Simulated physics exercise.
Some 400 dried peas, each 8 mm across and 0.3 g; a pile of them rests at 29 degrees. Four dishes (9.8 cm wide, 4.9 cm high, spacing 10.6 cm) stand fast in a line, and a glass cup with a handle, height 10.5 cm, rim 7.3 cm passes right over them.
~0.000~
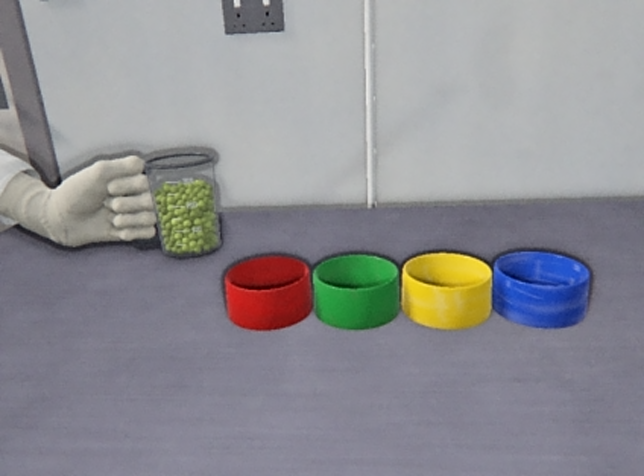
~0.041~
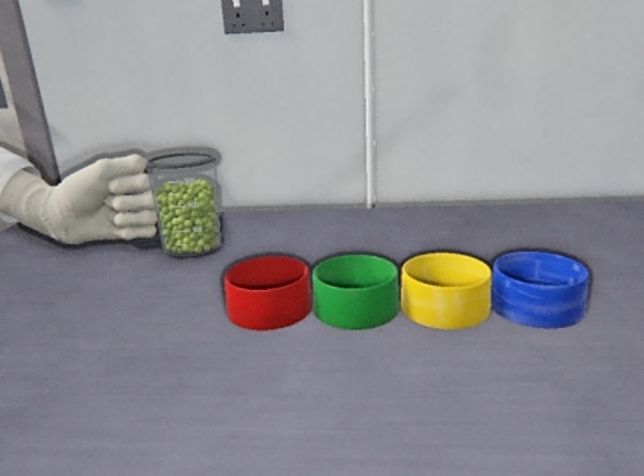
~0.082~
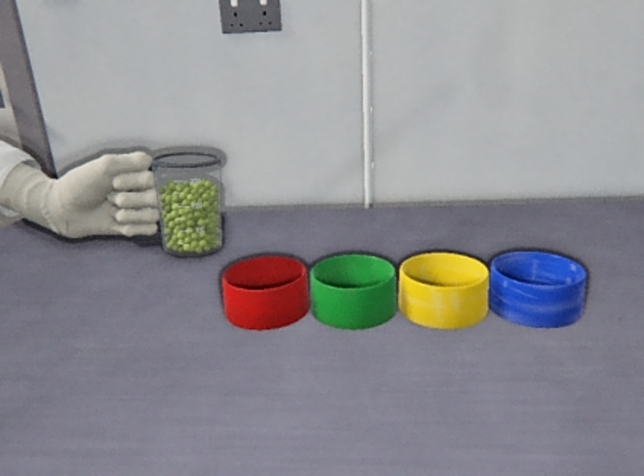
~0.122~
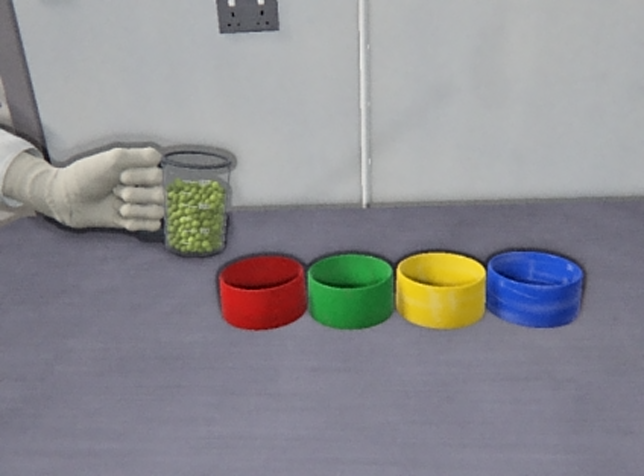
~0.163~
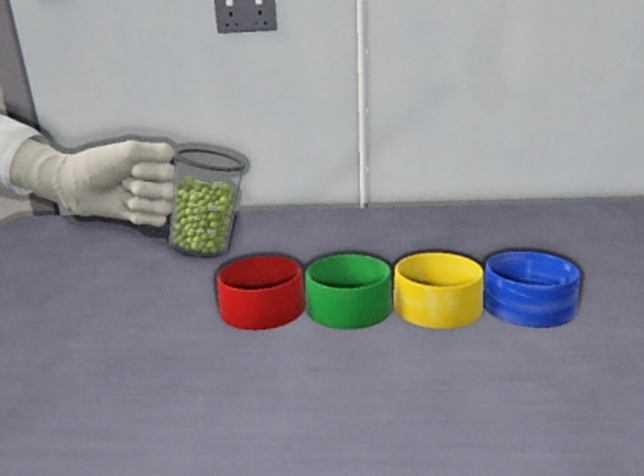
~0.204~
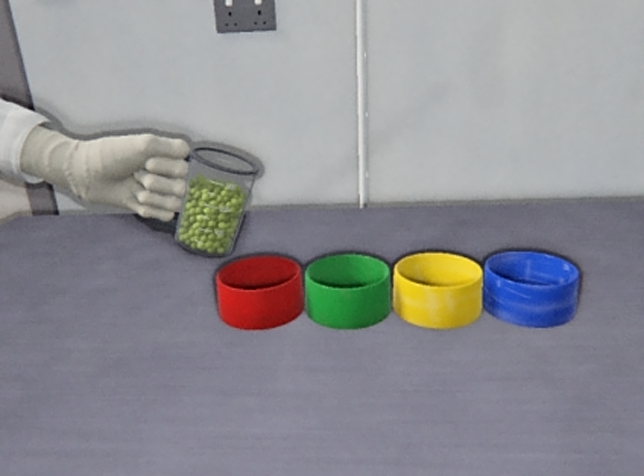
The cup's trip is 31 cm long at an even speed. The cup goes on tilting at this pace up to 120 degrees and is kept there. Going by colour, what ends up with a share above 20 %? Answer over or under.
Red under, blue over, green under, yellow over, counter under.
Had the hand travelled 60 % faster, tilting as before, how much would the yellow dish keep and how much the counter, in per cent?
Yellow 0, counter 0.
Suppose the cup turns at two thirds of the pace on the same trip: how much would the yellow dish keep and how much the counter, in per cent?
Yellow 0, counter 0.
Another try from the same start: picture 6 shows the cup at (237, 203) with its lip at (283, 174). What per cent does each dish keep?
Red 0, blue 100, green 0, yellow 0.
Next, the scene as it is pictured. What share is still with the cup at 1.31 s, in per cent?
About 0 per cent.
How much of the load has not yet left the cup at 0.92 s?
Some 70 per cent of the load.
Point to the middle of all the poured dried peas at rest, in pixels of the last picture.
At about (511, 294).
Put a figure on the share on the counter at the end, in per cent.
Some 5 per cent.
After 0.63 s, tilt 83 degrees; cup holds 100 %.
After 0.92 s, tilt 120 degrees; cup holds 70 %, yellow 30 %.
Then, at 1.31 s, tilt 120 degrees; cup holds 0 %, blue 55 %, yellow 35 %.
At rest (1.9 s), red 0 %, blue 55 %, green 0 %, yellow 35 %, counter 5 %.
